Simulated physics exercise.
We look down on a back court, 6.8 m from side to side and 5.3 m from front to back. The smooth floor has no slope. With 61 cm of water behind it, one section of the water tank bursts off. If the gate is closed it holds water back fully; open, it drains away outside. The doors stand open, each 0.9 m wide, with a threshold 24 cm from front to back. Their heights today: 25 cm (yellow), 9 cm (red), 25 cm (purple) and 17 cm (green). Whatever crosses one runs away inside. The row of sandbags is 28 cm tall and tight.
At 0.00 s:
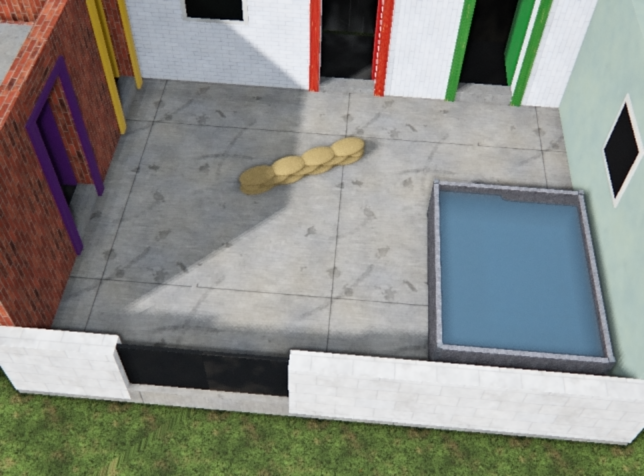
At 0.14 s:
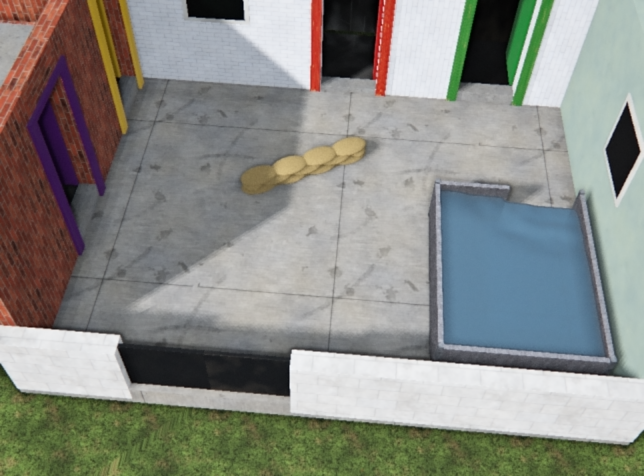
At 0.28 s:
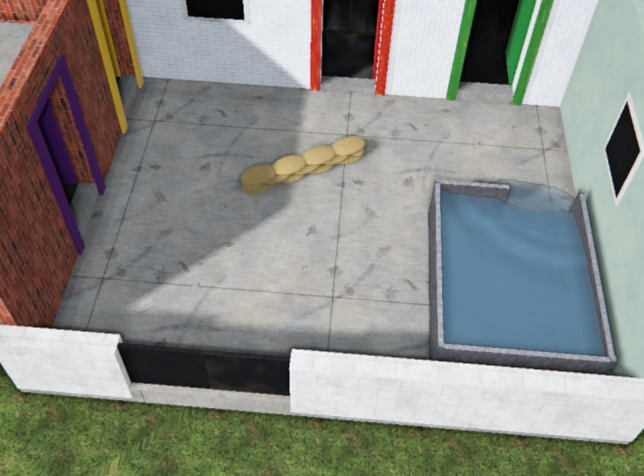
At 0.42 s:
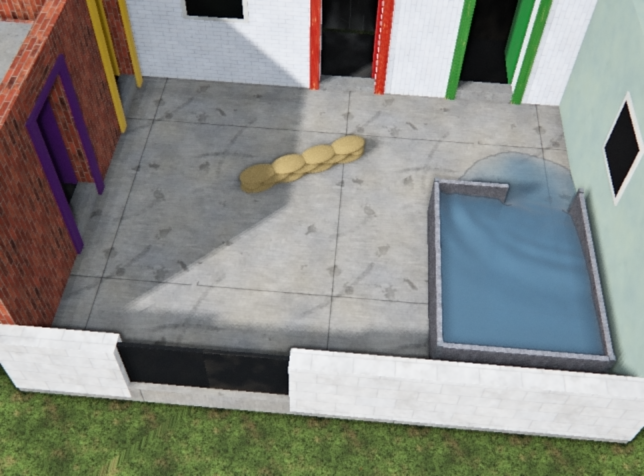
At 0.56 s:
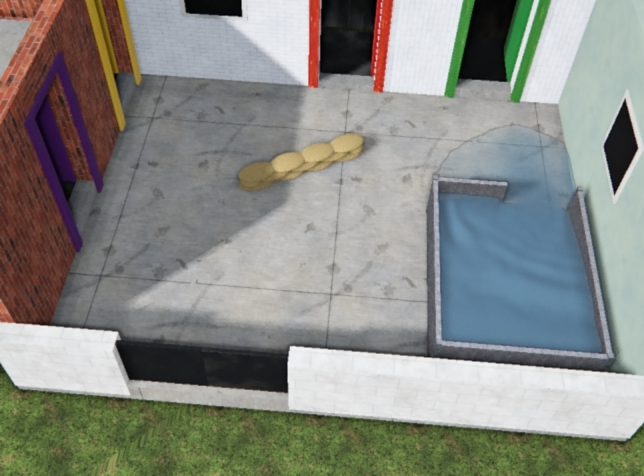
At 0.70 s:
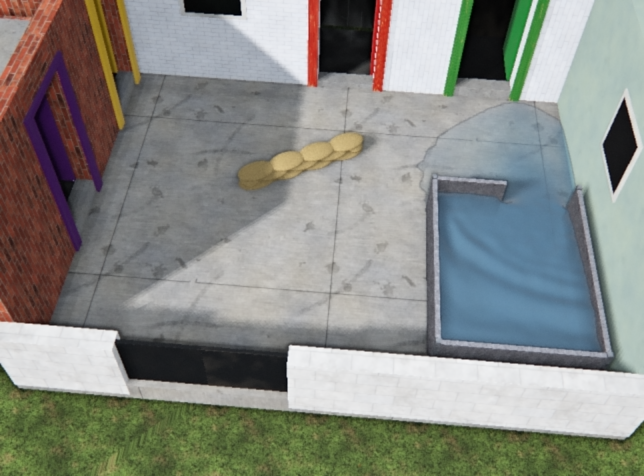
Water pours through a gap in the tank's far side and spreads across the floor.
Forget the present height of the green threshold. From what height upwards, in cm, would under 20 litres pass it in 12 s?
Close to 29 cm is just enough.
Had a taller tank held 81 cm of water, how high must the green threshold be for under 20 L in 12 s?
Then roughly 40 cm.
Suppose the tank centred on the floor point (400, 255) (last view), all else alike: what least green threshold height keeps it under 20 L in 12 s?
About 25 cm.
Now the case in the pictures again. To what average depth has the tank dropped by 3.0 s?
About 32 cm.
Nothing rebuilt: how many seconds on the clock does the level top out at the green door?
Near 2.4 s.
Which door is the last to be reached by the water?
Last comes the purple one.
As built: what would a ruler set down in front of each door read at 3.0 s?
In cm: Yellow 0, red 10, purple 0, green 30.
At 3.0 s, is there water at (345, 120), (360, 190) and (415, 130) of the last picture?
In that order: Flooded, not reached, wet.
After 1.4 s water covers 15 % of the floor, deepest (48 cm) near (550, 105); 25 cm at the green door, 5 litres in over its 17 cm threshold.
After 3.0 s water covers 30 % of the floor, deepest (34 cm) near (527, 103); 30 cm at the green door, 102 litres in over its 17 cm threshold.
After 12.0 s water covers 95 % of the floor, deepest (12 cm) near (415, 390); 8 cm at the green door, 180 litres in over its 17 cm threshold.
At the green door as built, the water arrived by 0.9 s and peaked near 31 cm at 2.4 s.
With a threshold of 25 cm, 45 litres would have come in within the 12 s; with 33.5 cm, 5 litres. So under 20 litres takes about 29 cm.
